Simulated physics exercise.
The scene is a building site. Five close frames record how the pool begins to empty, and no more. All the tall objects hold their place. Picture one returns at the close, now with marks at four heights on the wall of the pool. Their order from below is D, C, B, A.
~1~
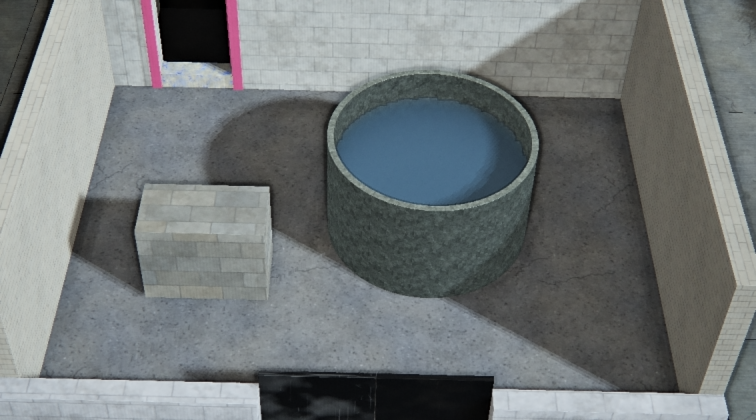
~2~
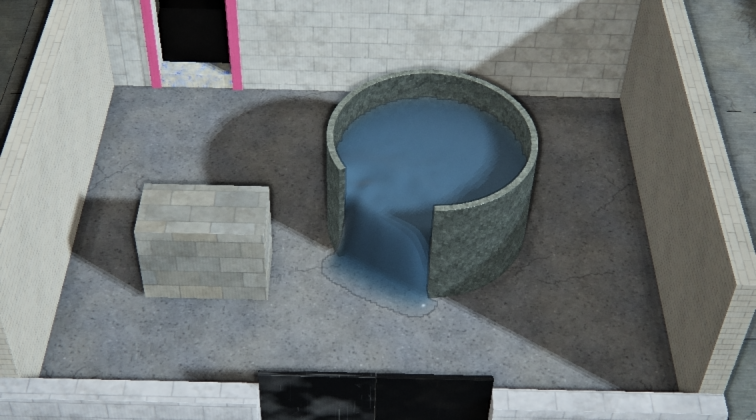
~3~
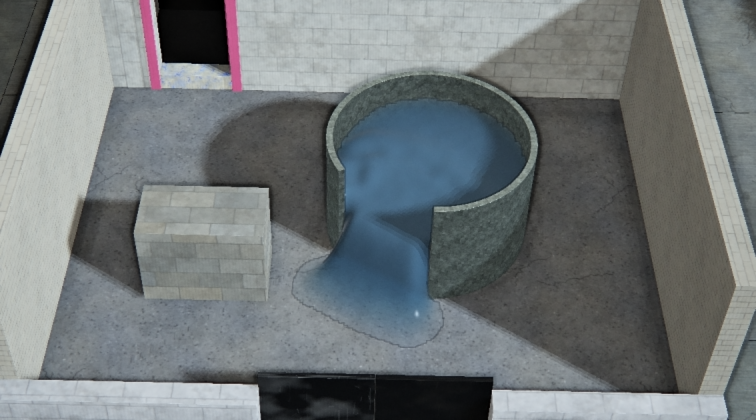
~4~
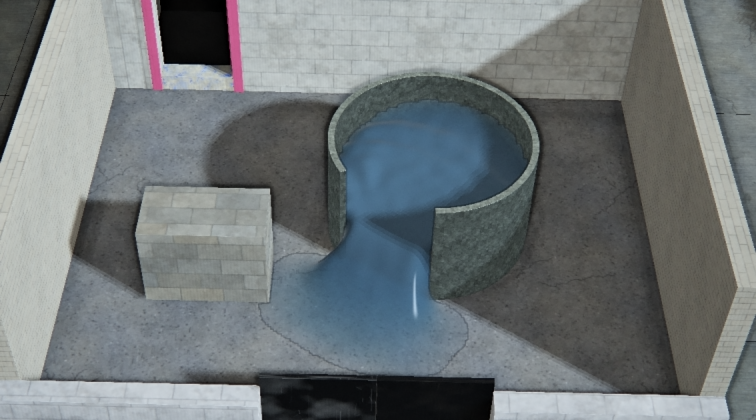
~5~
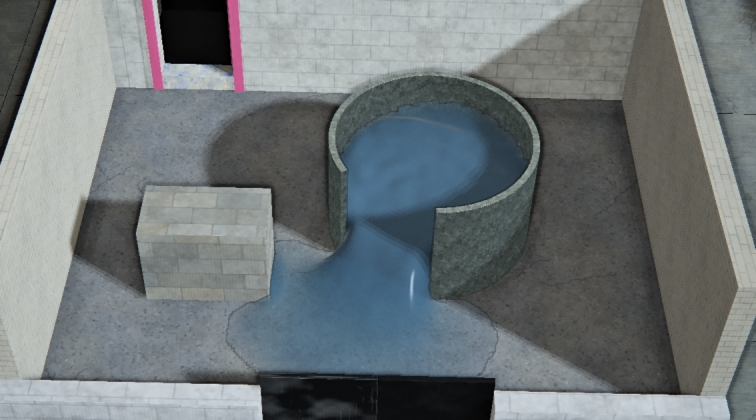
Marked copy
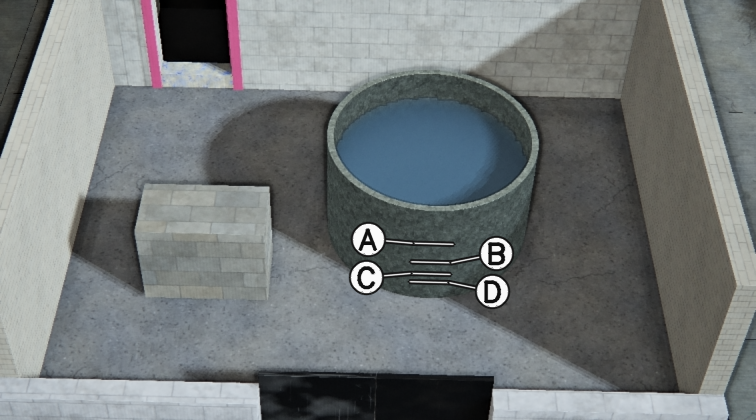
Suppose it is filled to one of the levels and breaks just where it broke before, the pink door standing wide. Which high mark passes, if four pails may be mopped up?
The answer is level A.
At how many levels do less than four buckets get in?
All four.
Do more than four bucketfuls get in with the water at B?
No, not at all.
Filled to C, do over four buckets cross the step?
No, that is safe.
On the marked copy, A at (432, 243); B at (431, 262); C at (430, 273); D at (429, 282); from the bottom up D, C, B, A.
For level A, a bucket or two gets in.
For level B, nothing gets over.
For level C, nothing gets over.
For level D, nothing gets over.
